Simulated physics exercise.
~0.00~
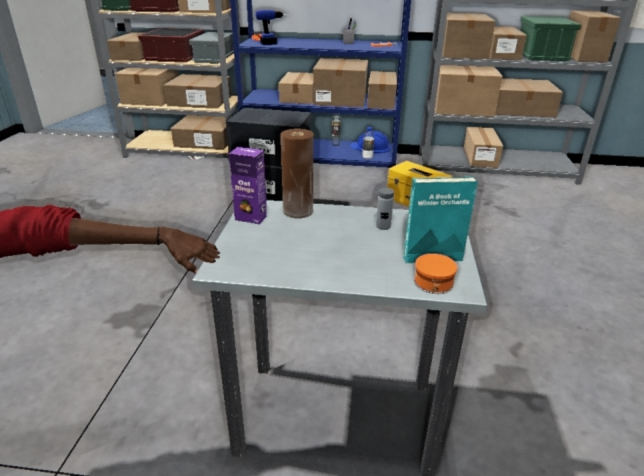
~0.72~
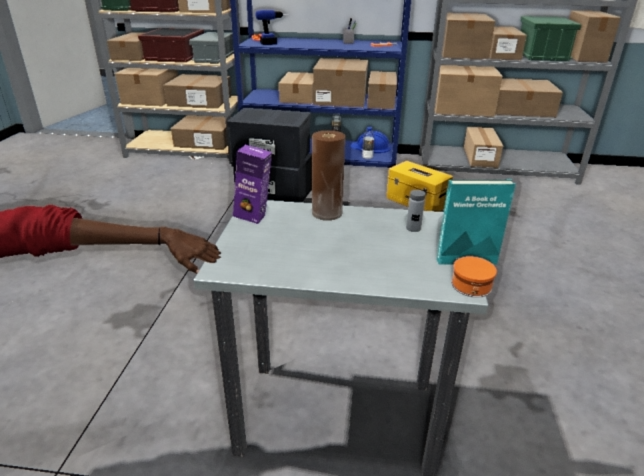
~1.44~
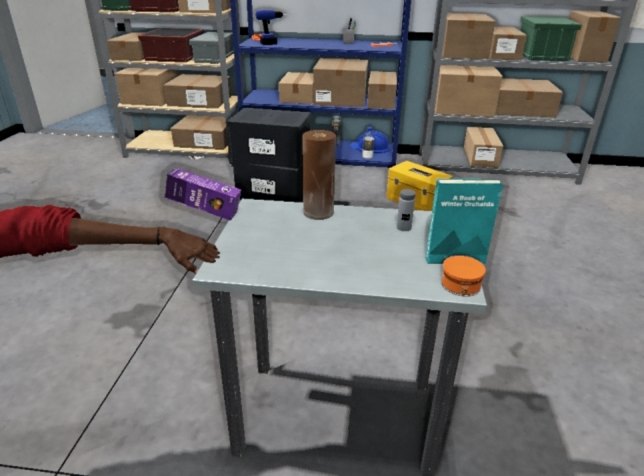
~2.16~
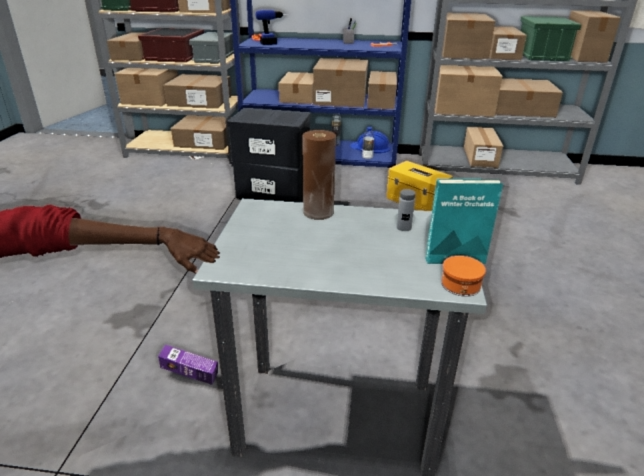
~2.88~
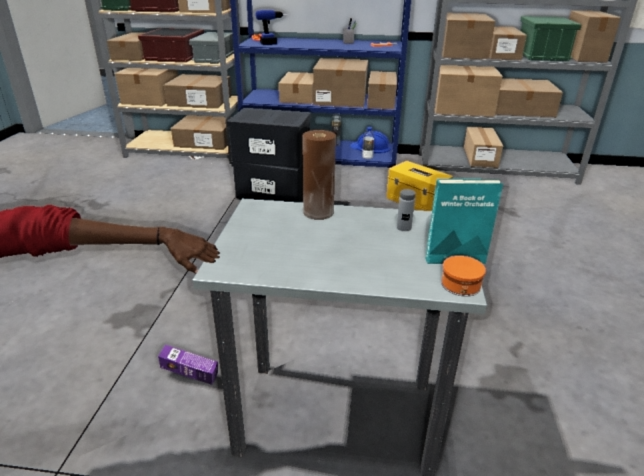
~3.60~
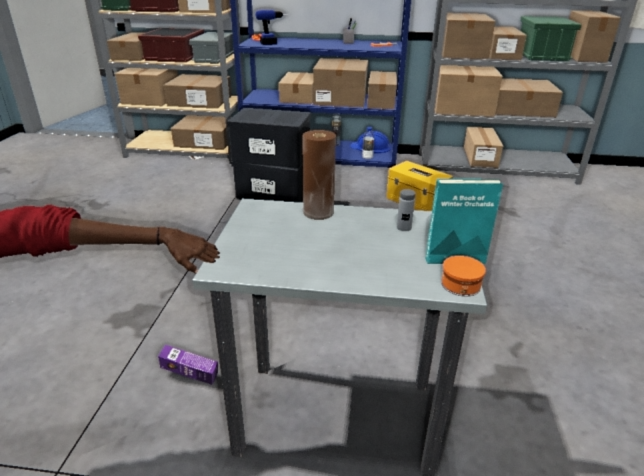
A hand jerks a table of objects, and the purple carton topples off onto the floor.
